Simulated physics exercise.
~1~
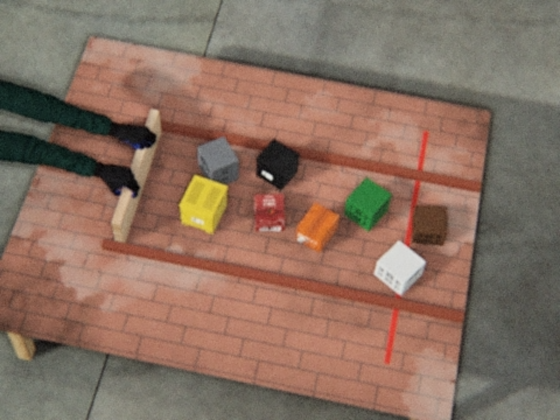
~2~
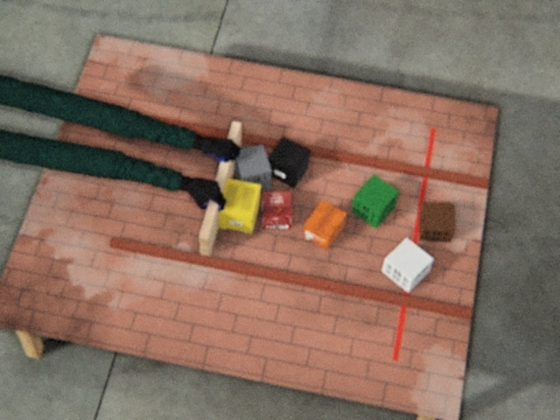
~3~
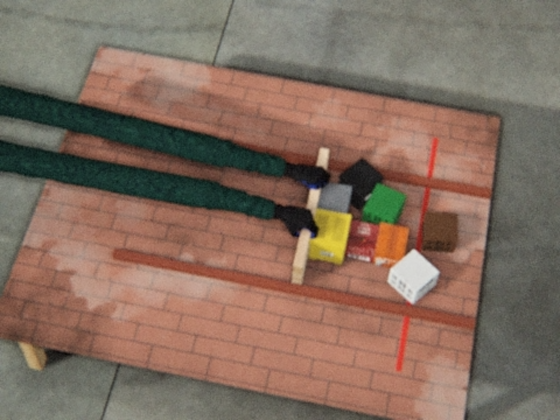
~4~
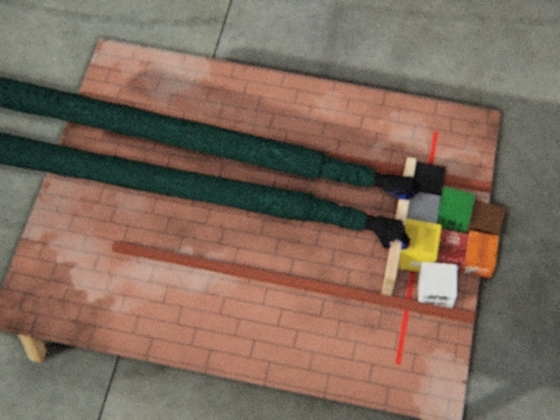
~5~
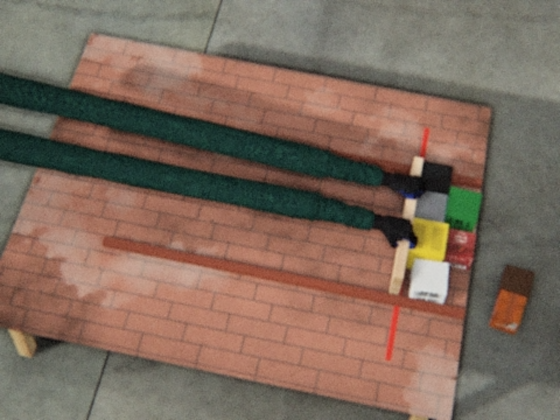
On a raised brick-patterned deck above a grey concrete floor, seen from above through a slightly swaying camera, two dark-green-sleeved arms with black gloves hold an upright wooden plank at the left. To its right sit grey, black, yellow, red, orange, green, white and brown blocks, near a red line by the right edge. The arms push the plank rightward, gathering the yellow, grey, black and red blocks, then the orange, green and white ones. The bunched blocks crowd the edge as the plank reaches the line. Finally, the orange and brown blocks lie off the deck at right, while the others remain on it.
